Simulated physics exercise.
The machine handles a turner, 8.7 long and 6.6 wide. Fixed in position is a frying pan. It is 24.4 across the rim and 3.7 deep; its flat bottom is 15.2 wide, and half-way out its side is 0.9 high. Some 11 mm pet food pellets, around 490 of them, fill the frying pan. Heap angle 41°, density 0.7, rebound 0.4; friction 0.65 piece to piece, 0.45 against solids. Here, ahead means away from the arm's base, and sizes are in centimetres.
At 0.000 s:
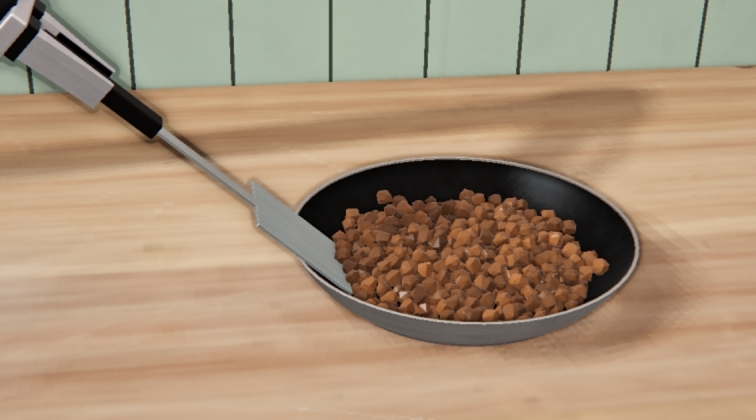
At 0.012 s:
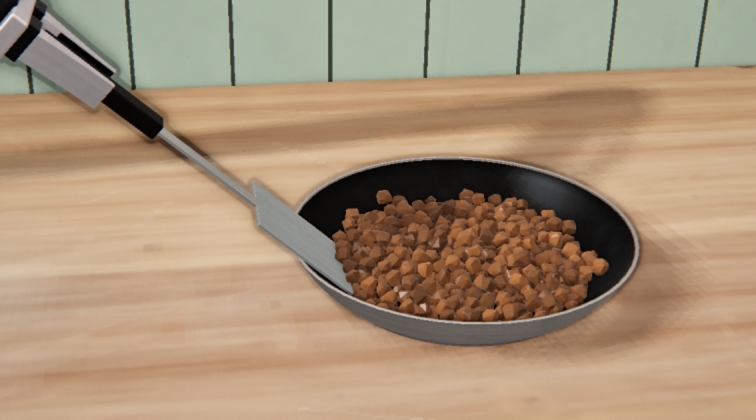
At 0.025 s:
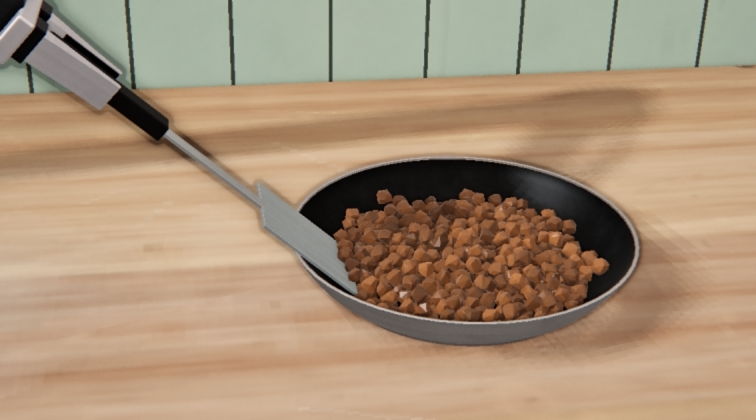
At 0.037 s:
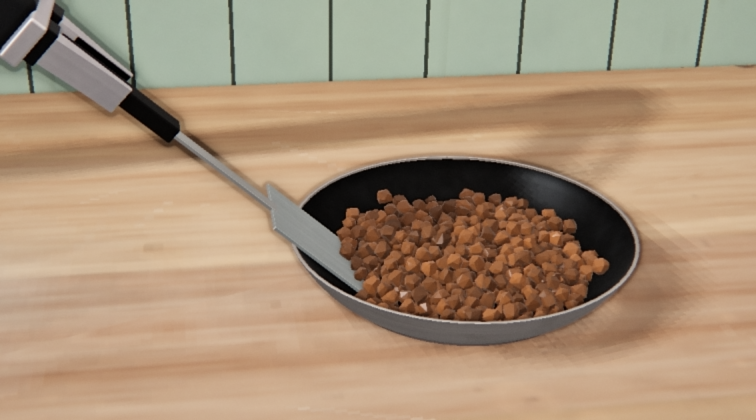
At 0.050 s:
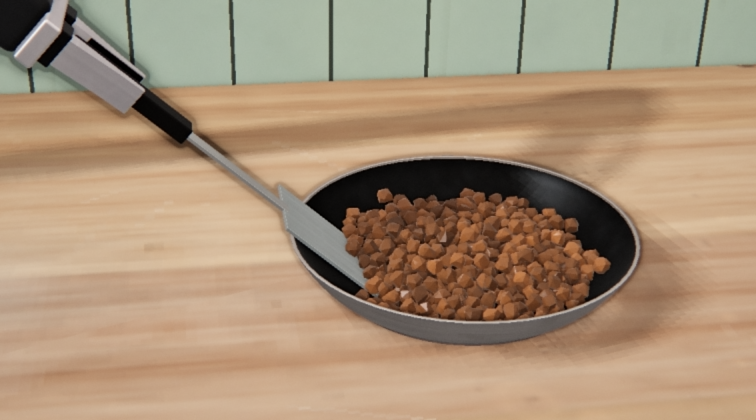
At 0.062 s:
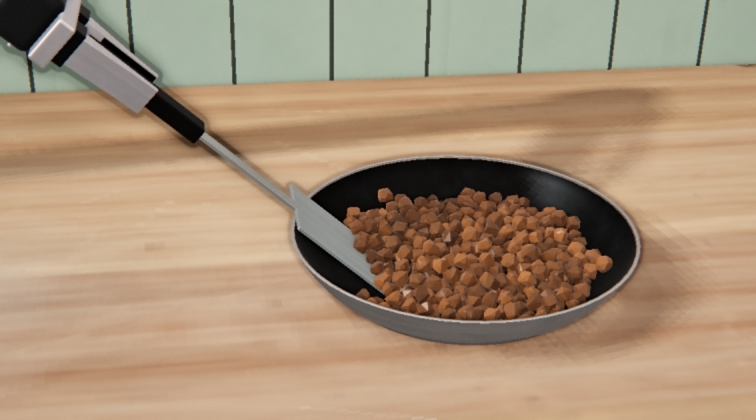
At first, a robotic arm holds a metal turner at the left edge of a dark frying pan filled with small brown cubes on a wooden counter. The turner then slides slowly a short way to the right, pressing into the heap and slightly shifting the cubes nearest its blade.
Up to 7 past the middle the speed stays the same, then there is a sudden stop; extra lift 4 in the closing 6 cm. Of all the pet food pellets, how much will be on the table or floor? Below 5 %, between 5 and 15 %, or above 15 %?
Between 5 and 15 %.
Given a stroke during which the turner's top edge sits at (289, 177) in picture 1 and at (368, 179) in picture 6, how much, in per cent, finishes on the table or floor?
I'd put it at roughly 20 per cent.
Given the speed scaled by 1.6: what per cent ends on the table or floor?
15 %.
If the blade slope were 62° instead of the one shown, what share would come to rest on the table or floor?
15 %.
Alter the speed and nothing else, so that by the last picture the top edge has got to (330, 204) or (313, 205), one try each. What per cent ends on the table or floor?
Estimates: Near 20 %, near 15 %.
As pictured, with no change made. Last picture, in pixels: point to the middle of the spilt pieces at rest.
(667, 246) or thereabouts.
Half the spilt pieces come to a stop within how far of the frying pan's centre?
That distance comes to about 18 cm.
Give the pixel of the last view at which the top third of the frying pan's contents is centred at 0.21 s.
(555, 230).
By 0.14 s, sloping 43°, highest piece 4 above the table; 490 in the frying pan.
By 0.21 s, sloping 43°, highest piece 6 above the table; 488 in the frying pan, 2 on the blade or in flight.
By 0.45 s, sloping 43°, highest piece 9 above the table; 446 in the frying pan, 39 on the table or floor, 5 on the blade or in flight.
By 1.50 s, sloping 43°, highest piece 5 above the table; 443 in the frying pan, 47 on the table or floor.
Final count, 443 in the frying pan, 47 on the table or floor. That is 10 % on the table or floor.
